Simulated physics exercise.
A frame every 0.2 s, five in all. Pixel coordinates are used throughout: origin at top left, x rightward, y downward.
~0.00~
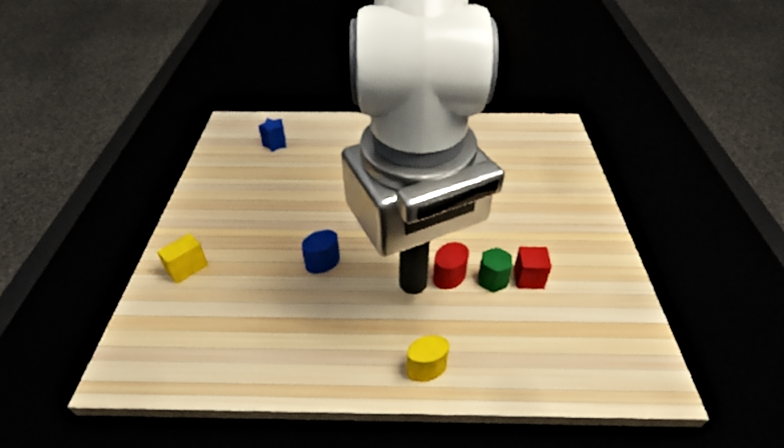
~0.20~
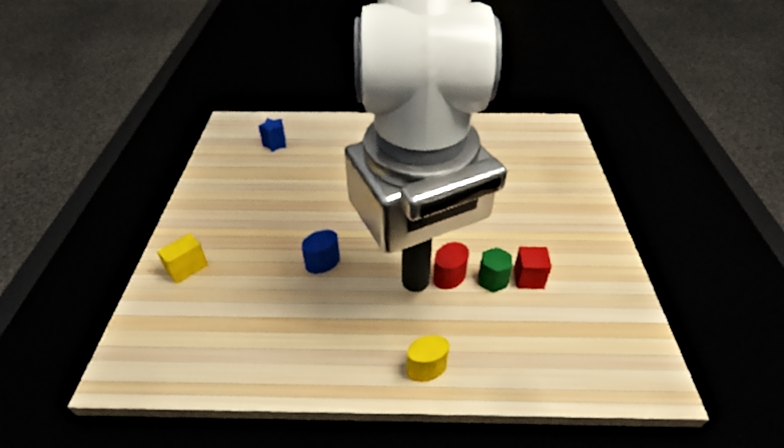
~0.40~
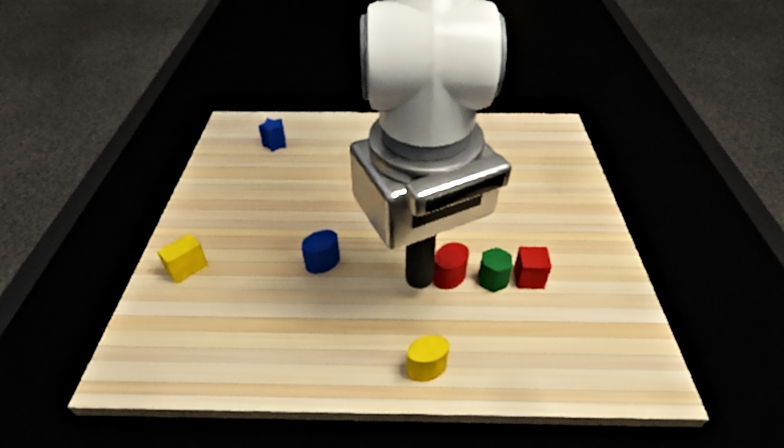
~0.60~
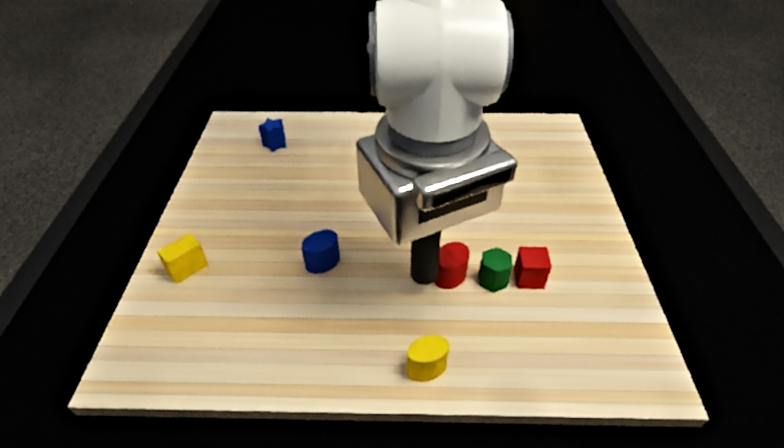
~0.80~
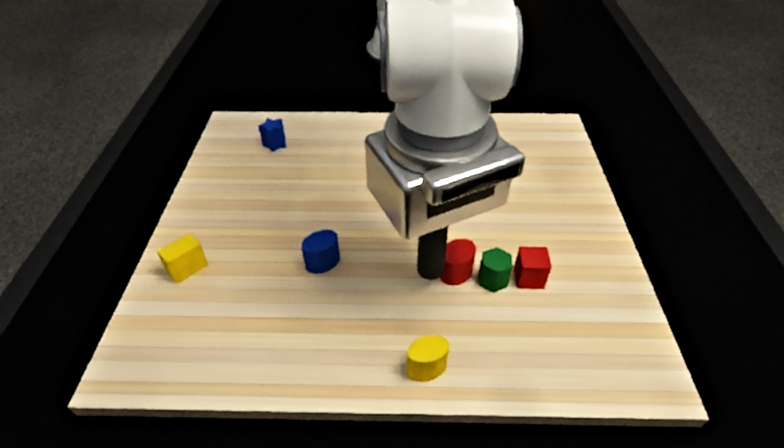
A robot arm moves slightly right and nudges the red block toward the green block.
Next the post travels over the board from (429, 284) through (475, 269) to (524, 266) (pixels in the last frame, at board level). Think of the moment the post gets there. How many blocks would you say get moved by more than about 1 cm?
Count: 3 or more.
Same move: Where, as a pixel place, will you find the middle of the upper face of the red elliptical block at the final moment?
Near (512, 224).
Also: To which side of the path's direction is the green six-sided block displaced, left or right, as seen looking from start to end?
Gets pushed right.
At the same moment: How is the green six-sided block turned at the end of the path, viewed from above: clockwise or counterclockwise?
Rotates clockwise.
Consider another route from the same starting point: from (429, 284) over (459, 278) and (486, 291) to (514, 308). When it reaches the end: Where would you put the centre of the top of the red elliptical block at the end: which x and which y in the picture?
My prediction: (484, 238).
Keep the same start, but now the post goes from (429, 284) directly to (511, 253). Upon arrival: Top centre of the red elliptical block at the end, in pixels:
The top centre is at (517, 212).
On the path given first. One third of the way, post at (462, 259); red elliptical block at (486, 235), turned 20° anticlockwise; green six-sided block at (501, 259), turned 15° clockwise.
Two thirds of the way, post at (495, 254); red elliptical block at (505, 226), turned 65° anticlockwise; green six-sided block at (515, 264), turned 45° clockwise; red square block at (543, 259), turned 15° anticlockwise.
At the end, post at (528, 253); red elliptical block at (512, 224), turned 100° anticlockwise; green six-sided block at (520, 268), turned 60° clockwise; red square block at (551, 262), turned 30° anticlockwise.
